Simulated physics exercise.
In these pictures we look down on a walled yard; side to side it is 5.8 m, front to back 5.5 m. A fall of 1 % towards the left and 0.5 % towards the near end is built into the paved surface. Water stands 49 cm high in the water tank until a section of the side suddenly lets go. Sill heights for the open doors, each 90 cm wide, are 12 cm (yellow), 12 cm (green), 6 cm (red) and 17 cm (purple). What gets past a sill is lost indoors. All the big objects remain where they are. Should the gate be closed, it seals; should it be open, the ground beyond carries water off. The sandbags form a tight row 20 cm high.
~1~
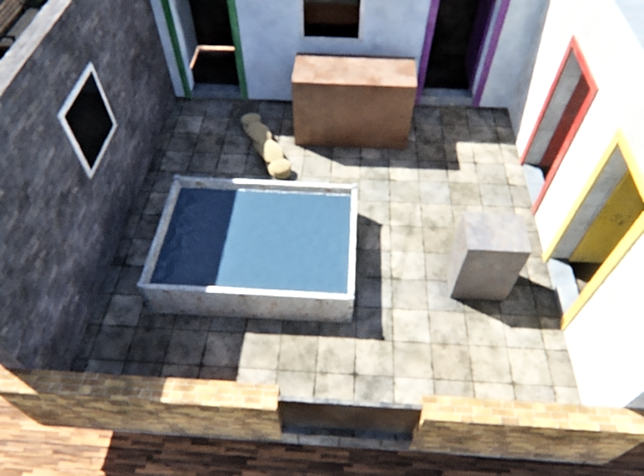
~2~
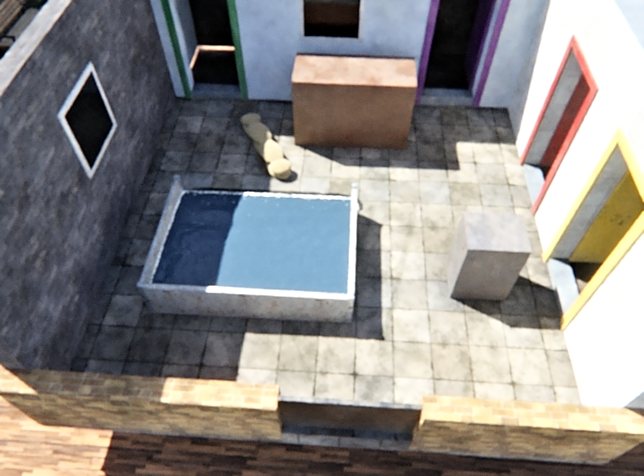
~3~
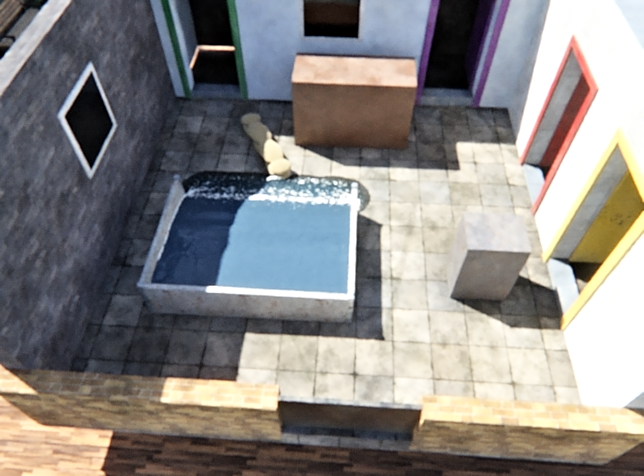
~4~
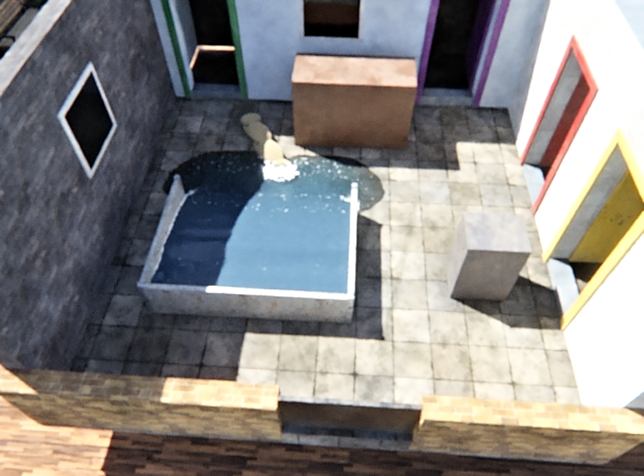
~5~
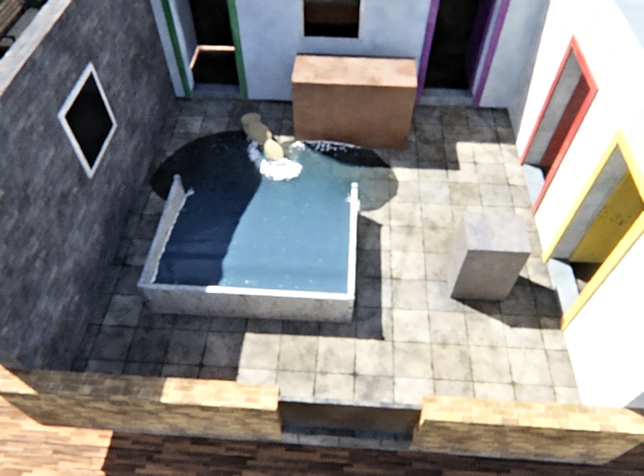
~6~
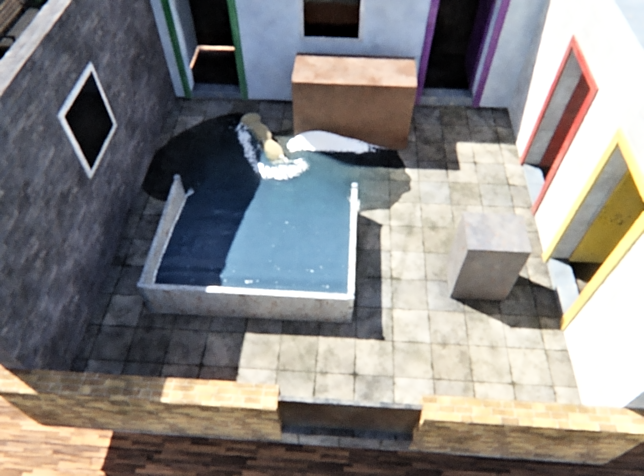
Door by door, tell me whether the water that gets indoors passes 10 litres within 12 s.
Here is the picture: At the yellow door it stays within 10 litres; at the green door it goes past 10 litres; at the red door it goes past 10 litres; at the purple door it stays within 10 litres.
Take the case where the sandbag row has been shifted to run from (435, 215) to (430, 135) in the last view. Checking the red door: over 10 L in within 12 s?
Compared to the limit, red stays inside.
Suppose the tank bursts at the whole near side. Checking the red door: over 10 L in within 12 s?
Against that limit: Red short of it.
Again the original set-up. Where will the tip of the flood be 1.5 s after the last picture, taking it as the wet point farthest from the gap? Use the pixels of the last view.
Near (507, 124).
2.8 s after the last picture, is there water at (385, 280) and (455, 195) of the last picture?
I'd call them spared and then drenched.
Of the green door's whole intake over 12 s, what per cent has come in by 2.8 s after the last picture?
Roughly 85 percent is in by then.
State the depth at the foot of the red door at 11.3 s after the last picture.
Roughly 3.0 centimetres.
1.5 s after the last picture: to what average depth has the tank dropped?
It averages close to 16 cm.
Then, 0.7 s after the last picture water covers 30 % of the floor and is deepest (38 cm) near (176, 99); yellow door not reached, green door 20 cm at the sill, 9 L in, red door not reached, purple door not reached.
Then, 1.5 s after the last picture water covers 40 % of the floor and is deepest (36 cm) near (176, 99); yellow door not reached, green door 30 cm at the sill, 59 L in, red door 7 cm at the sill, 0 L in, purple door not reached.
Then, 2.8 s after the last picture water covers 55 % of the floor and is deepest (24 cm) near (294, 123); yellow door 5 cm at the sill, 0 L in, green door 21 cm at the sill, 149 L in, red door 13 cm at the sill, 42 L in, purple door 3 cm at the sill, 0 L in.
Then, 6.3 s after the last picture water covers 90 % of the floor and is deepest (14 cm) near (61, 397); yellow door 6 cm at the sill, 0 L in, green door 8 cm at the sill, 174 L in, red door 5 cm at the sill, 73 L in, purple door 6 cm at the sill, 0 L in.
Then, 11.3 s after the last picture water covers 95 % of the floor and is deepest (12 cm) near (61, 397); yellow door 4 cm at the sill, 0 L in, green door 7 cm at the sill, 174 L in, red door 3 cm at the sill, 75 L in, purple door 3 cm at the sill, 0 L in.
